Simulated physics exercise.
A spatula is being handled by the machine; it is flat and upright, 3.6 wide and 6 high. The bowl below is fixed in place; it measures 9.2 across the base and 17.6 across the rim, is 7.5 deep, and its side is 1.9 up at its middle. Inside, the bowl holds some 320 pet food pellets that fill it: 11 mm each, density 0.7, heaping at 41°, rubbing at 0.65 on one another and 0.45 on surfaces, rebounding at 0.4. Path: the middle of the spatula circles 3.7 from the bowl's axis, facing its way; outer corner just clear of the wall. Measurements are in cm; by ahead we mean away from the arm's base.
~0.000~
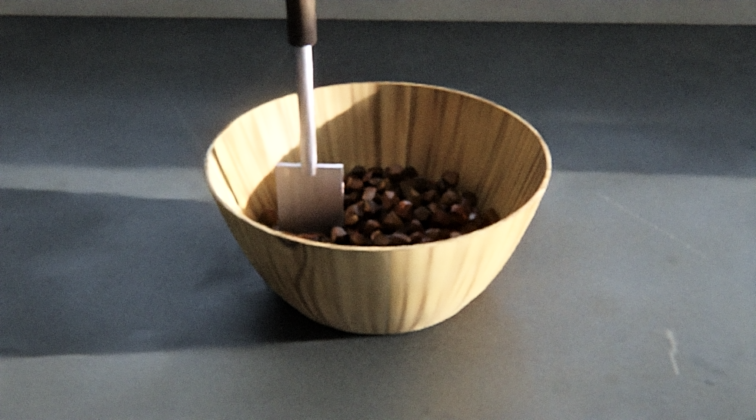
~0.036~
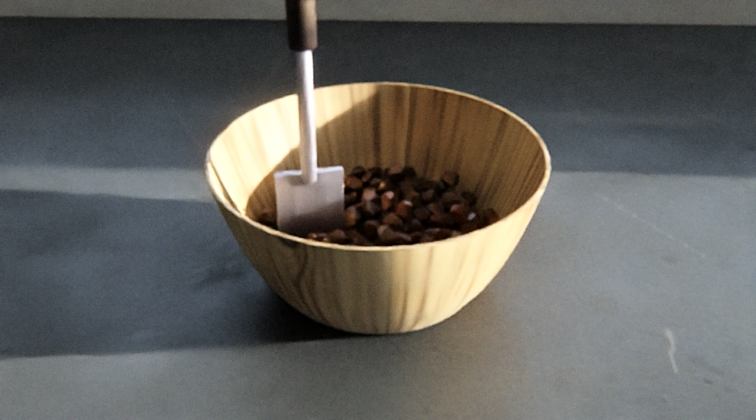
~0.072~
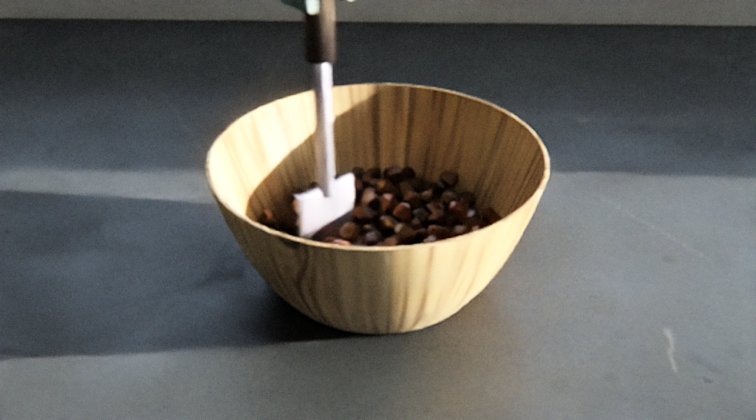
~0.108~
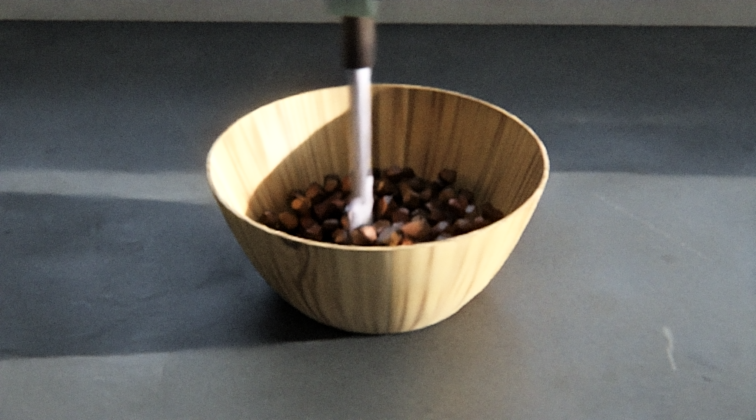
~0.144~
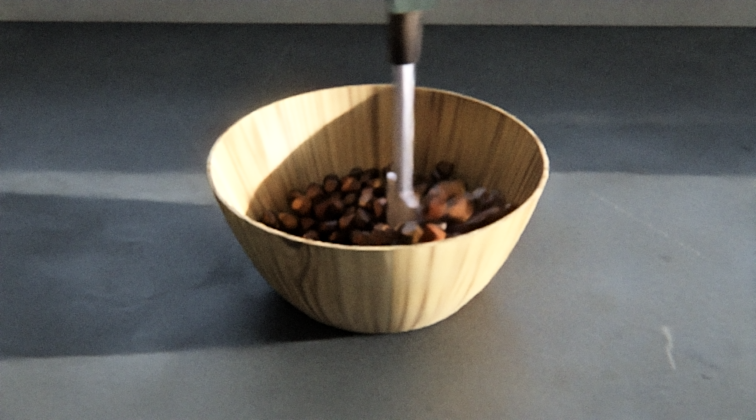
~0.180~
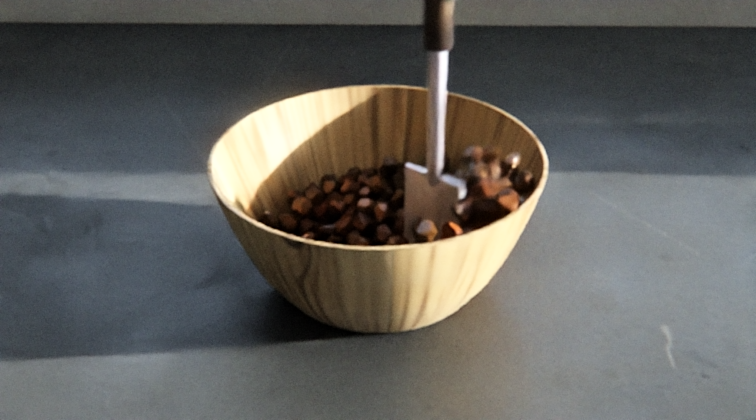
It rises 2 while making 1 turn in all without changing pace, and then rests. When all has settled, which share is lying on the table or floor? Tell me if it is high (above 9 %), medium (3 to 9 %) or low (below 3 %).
It is medium, 3 to 9 %.
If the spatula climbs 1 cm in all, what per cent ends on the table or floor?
Around 5 %.
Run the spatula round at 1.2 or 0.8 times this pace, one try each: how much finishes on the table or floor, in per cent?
Estimates in order: Some 10 % and some 0 %.
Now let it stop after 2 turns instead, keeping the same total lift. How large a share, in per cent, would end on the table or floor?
Roughly 10 per cent would end up there.
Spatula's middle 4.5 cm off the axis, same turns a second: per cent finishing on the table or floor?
Around 10 in a hundred.
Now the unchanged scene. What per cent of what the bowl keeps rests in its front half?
50 %.
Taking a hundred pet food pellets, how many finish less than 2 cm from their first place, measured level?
That comes to some 10 per cent.
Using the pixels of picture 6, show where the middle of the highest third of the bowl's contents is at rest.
In the final view it lies around (324, 223).
By 0.27 s, 223° round, highest piece 10 above the table; 310 in the bowl, 6 in flight or on the tool.
By 0.36 s, 302° round, highest piece 10 above the table; 304 in the bowl, 4 on the table or floor, 8 in flight or on the tool.
By 0.60 s, 0° round, highest piece 7 above the table; 299 in the bowl, 17 on the table or floor.
By 1.30 s, 0° round, highest piece 7 above the table; 299 in the bowl, 17 on the table or floor.
Final count, 299 in the bowl, 17 on the table or floor. That is 5 % on the table or floor.
